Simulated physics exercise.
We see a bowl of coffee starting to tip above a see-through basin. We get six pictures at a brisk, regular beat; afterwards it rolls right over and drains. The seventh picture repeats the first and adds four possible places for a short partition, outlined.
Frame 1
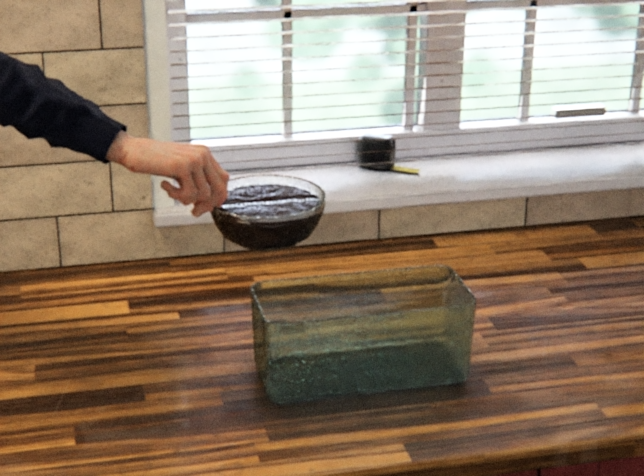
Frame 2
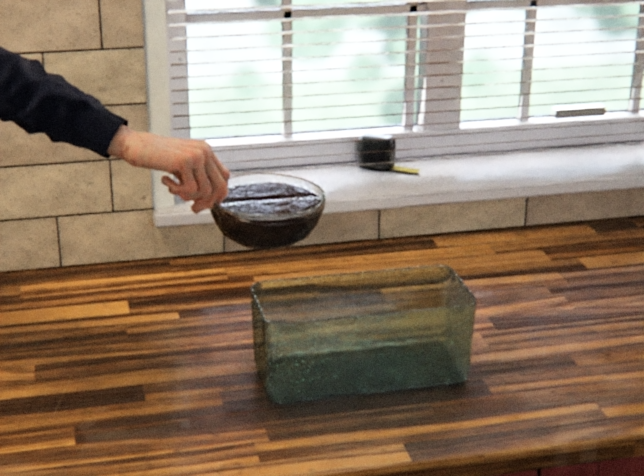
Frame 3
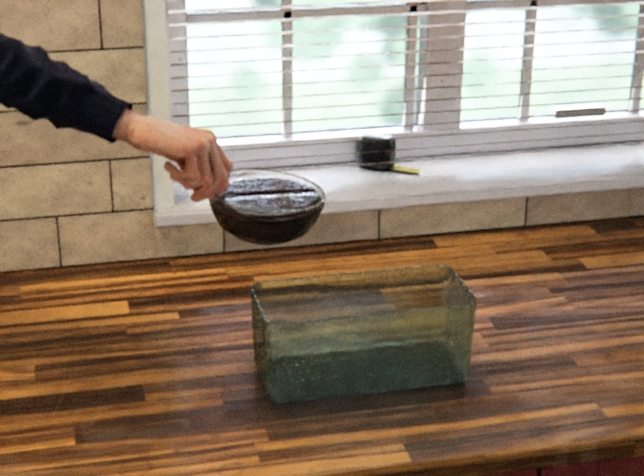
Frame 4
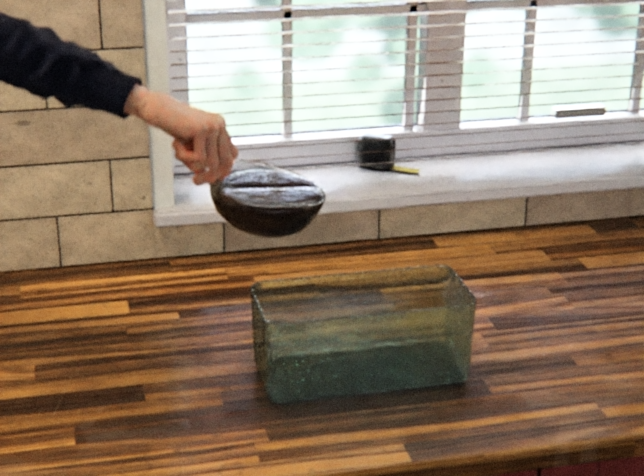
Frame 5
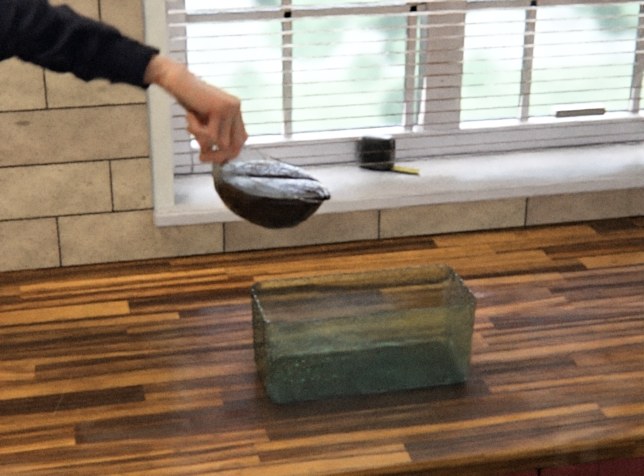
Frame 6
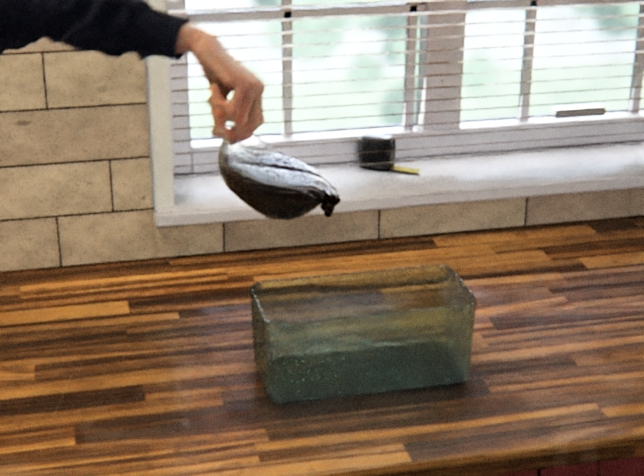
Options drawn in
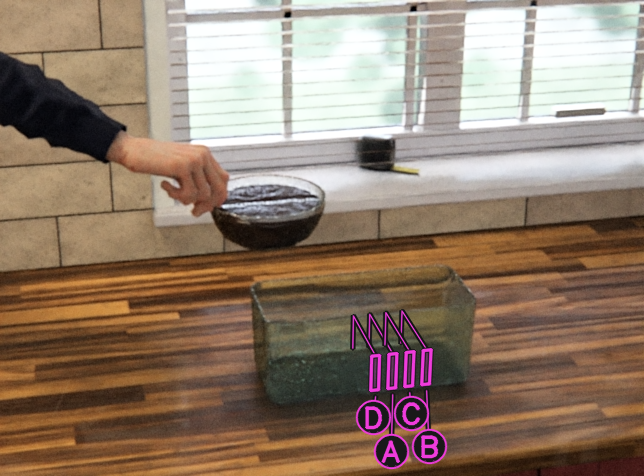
Hand tilting a glass bowl of dark coffee rightward above a see-through basin, the coffee beginning to slip over the lip.
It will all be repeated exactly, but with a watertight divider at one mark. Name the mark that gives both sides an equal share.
Go for B.
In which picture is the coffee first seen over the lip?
Picture 4.
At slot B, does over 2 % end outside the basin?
Yes.
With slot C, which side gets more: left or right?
More ends on the right.
In magenta, A at (392, 394); B at (426, 390); C at (409, 392); D at (375, 396).
Choosing A, about 21 % ends left of the wall and 71 % right of it; 8 % is lost outside.
Choosing B, about 50 % ends left of the wall and 42 % right of it; 8 % is lost outside.
Choosing C, about 28 % ends left of the wall and 62 % right of it; 10 % is lost outside.
Choosing D, about 15 % ends left of the wall and 75 % right of it; 10 % is lost outside.
